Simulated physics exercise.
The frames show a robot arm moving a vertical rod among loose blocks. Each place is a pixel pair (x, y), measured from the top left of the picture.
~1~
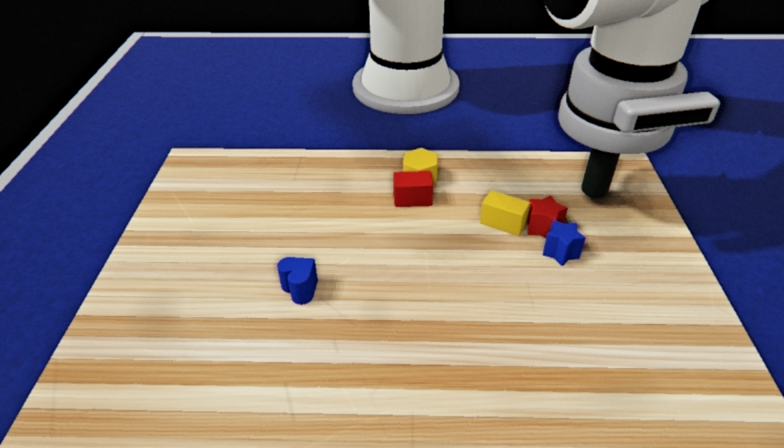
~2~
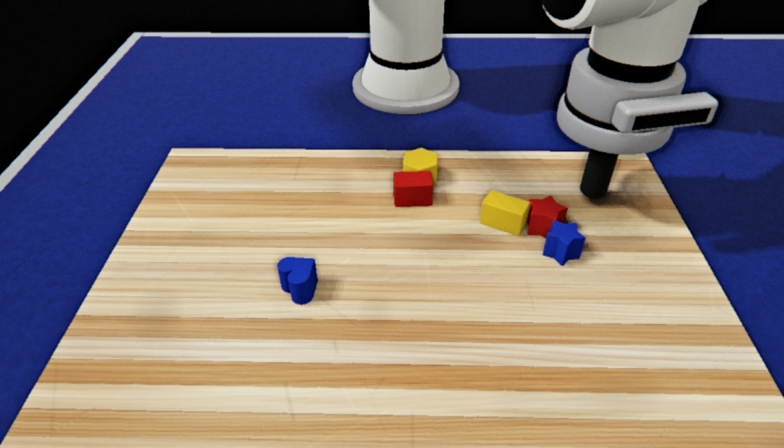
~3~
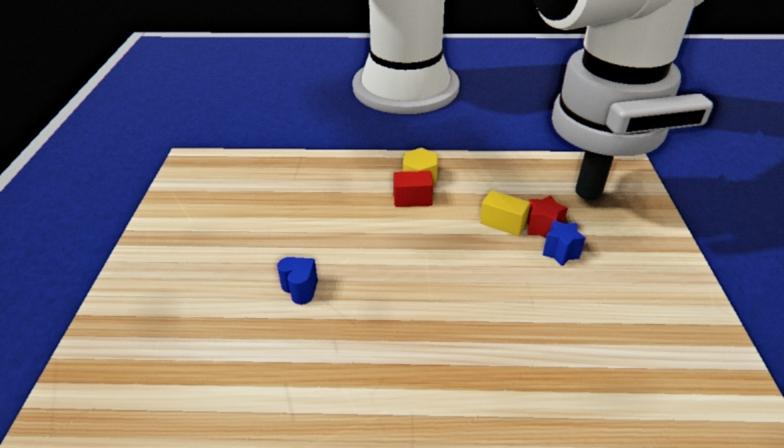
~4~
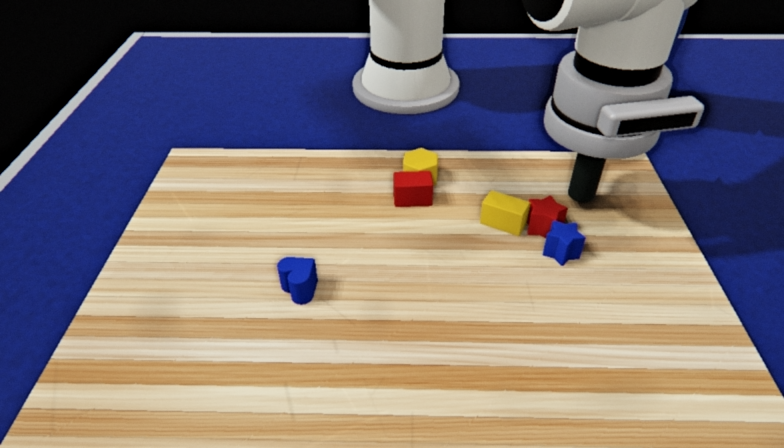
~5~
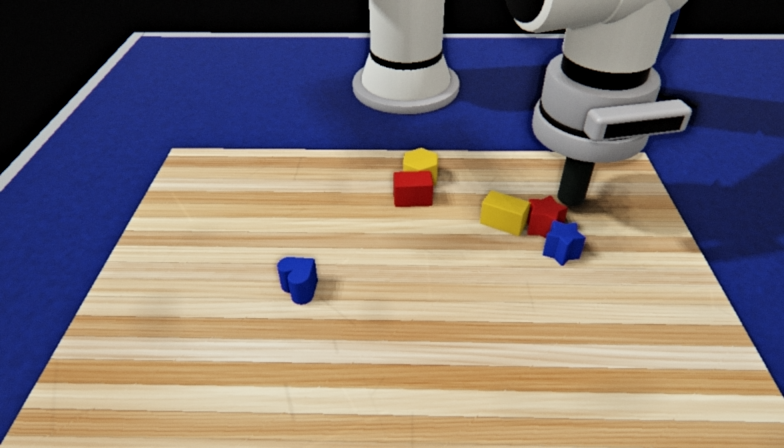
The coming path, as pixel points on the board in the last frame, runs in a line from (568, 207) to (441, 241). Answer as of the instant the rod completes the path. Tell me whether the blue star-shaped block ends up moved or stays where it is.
By then it is still where it was.
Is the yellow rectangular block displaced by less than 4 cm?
No - that is not the case.
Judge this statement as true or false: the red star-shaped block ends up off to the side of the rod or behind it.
The claim holds.
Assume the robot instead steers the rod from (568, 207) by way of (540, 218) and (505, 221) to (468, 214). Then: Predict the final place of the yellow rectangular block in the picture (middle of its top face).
Close to (474, 211).
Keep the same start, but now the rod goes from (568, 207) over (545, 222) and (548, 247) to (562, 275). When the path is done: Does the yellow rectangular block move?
Yes, that is how it ends up.
The first path, step by step. One third of the way, rod at (529, 210); yellow rectangular block at (499, 207), turned 50° clockwise; red star-shaped block at (537, 215), turned 60° anticlockwise.
Two thirds of the way, rod at (486, 222); yellow rectangular block at (469, 219), turned 15° clockwise; red star-shaped block at (534, 218), turned 90° anticlockwise.
At the end, rod at (441, 234); yellow rectangular block at (429, 236); red star-shaped block at (534, 218), turned 90° anticlockwise; blue star-shaped block not moved.
